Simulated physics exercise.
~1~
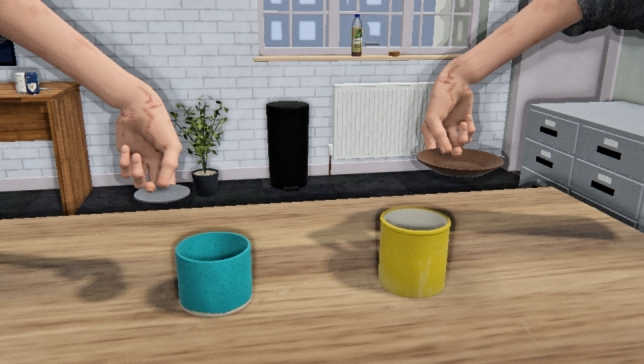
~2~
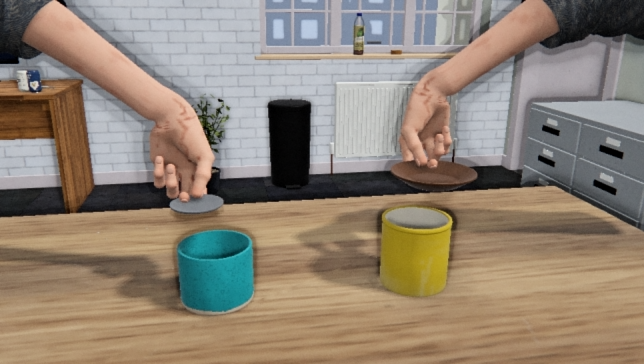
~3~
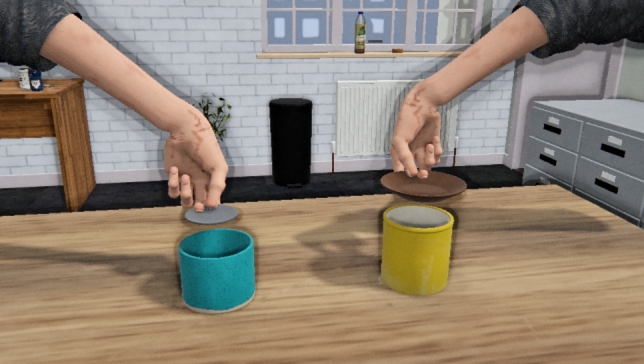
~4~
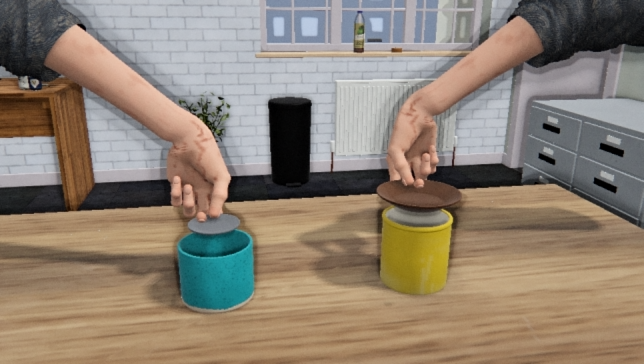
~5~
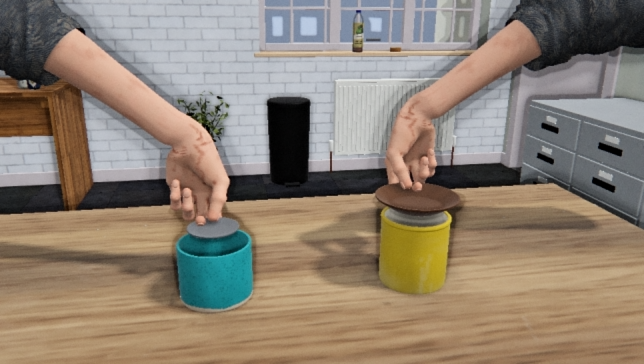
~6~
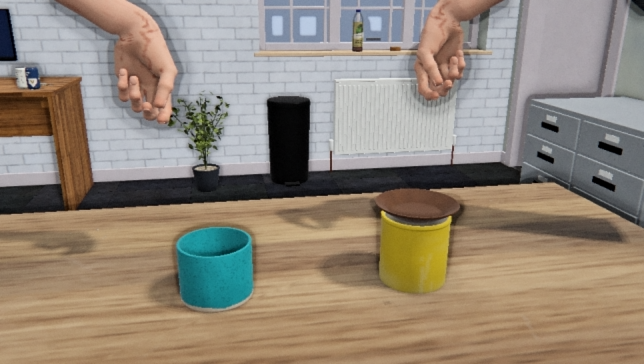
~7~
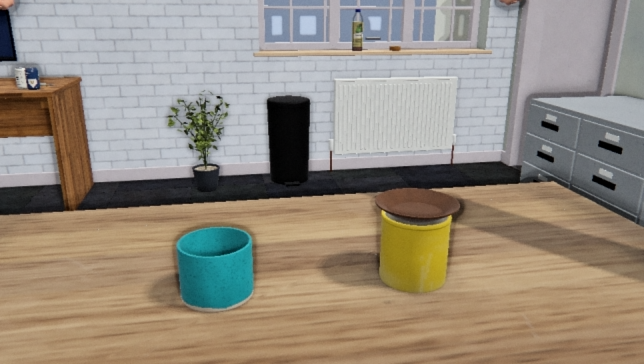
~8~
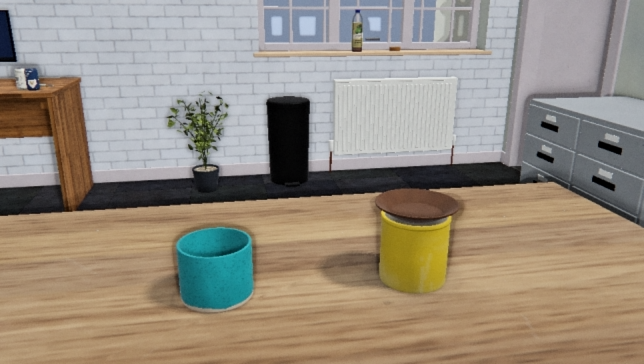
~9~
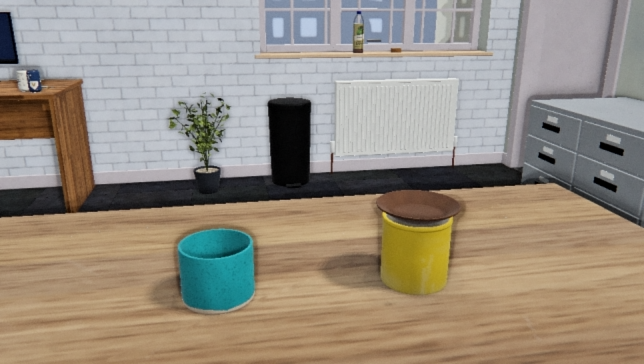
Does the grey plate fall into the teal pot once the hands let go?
Yes, the grey plate drops inside the teal pot and leaves it open, while the brown plate rests on the rim of the yellow pot.
